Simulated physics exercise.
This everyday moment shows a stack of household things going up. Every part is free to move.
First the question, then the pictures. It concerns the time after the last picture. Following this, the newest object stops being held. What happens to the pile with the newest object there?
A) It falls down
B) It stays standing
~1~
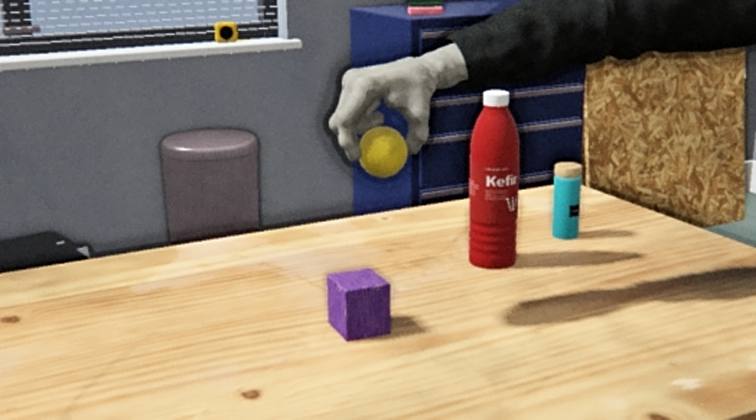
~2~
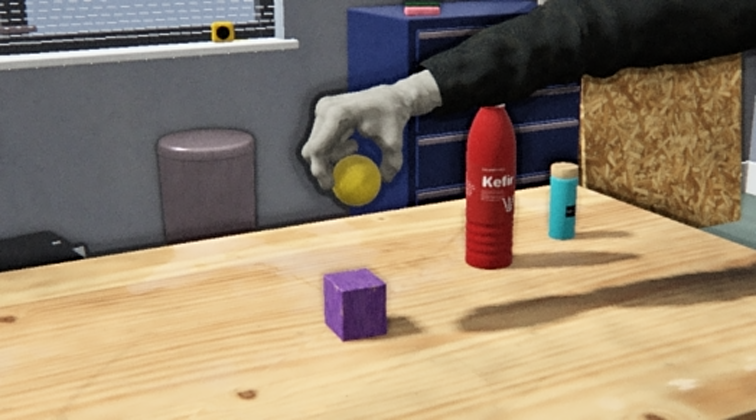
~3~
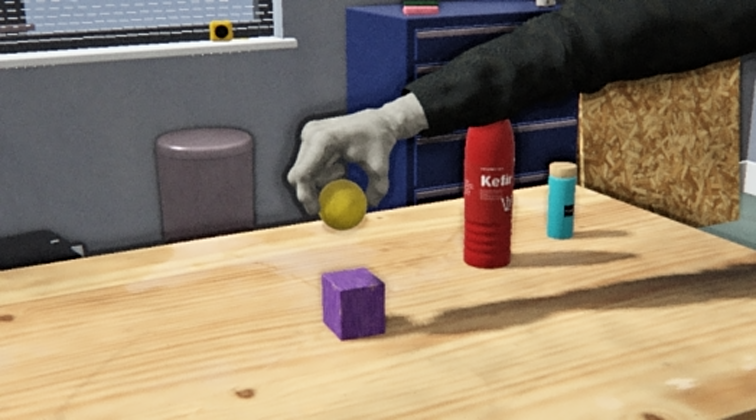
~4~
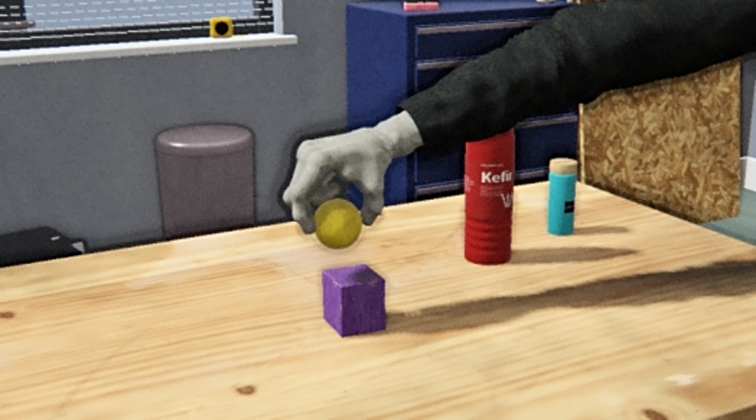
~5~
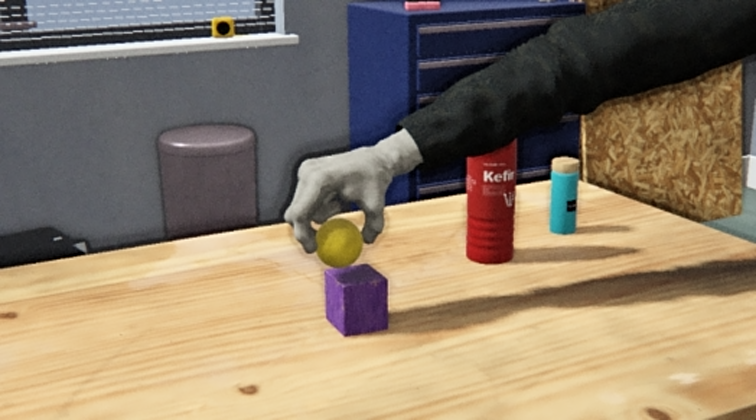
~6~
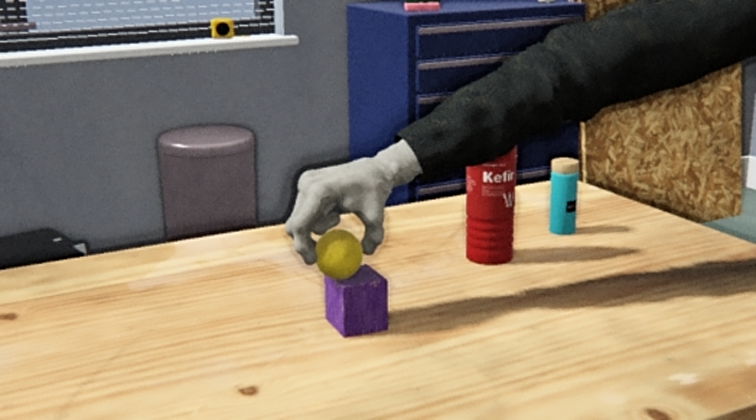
(B) It stays standing.
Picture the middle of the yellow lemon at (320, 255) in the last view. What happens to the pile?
Observed: Pile falls.
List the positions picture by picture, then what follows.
The first picture shows coming down; yellow lemon (383, 152); red bottle (494, 179).
The second picture shows coming down; yellow lemon (356, 180); purple block (355, 304).
The third picture shows coming down; yellow lemon (342, 205); turquoise shaker (562, 201).
The fourth picture shows coming down; yellow lemon (337, 224); red bottle (490, 175).
The fifth picture shows coming down; yellow lemon (339, 243); purple block (356, 300).
The sixth picture shows in place under the hand; yellow lemon (339, 254); turquoise shaker (564, 197).
Then, 0.20 s past the last view, nothing moves.
Then, 0.50 s past the last view, yellow lemon resting near (339, 255).
Finally, all 4 still in place. Final places as the last picture's camera would see them, yellow lemon near (339, 254). The pile keeps its balance.
